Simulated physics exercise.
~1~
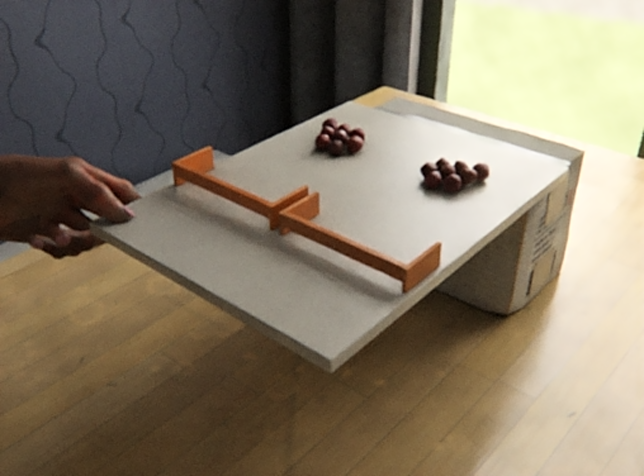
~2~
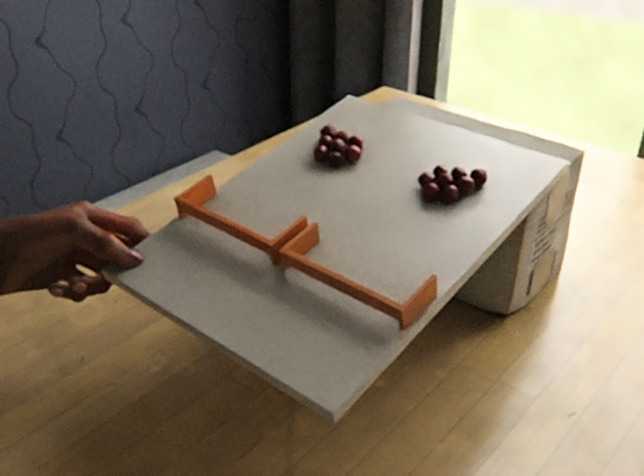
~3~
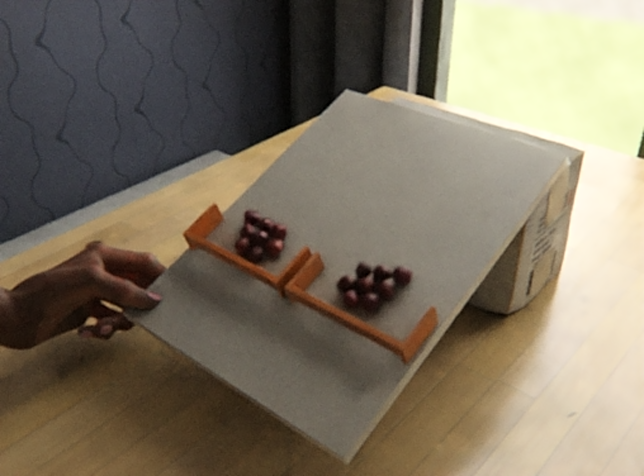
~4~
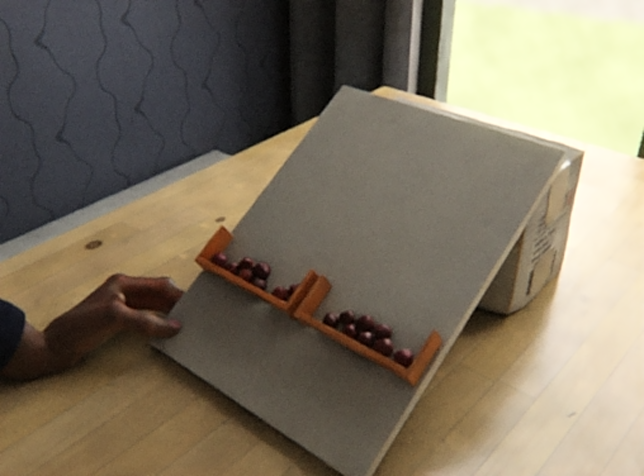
A hand lowered one end of a grey board propped on a box, tilting it more steeply until two clusters of dark red balls moved down the slope and ended up gathered against the two orange bars.
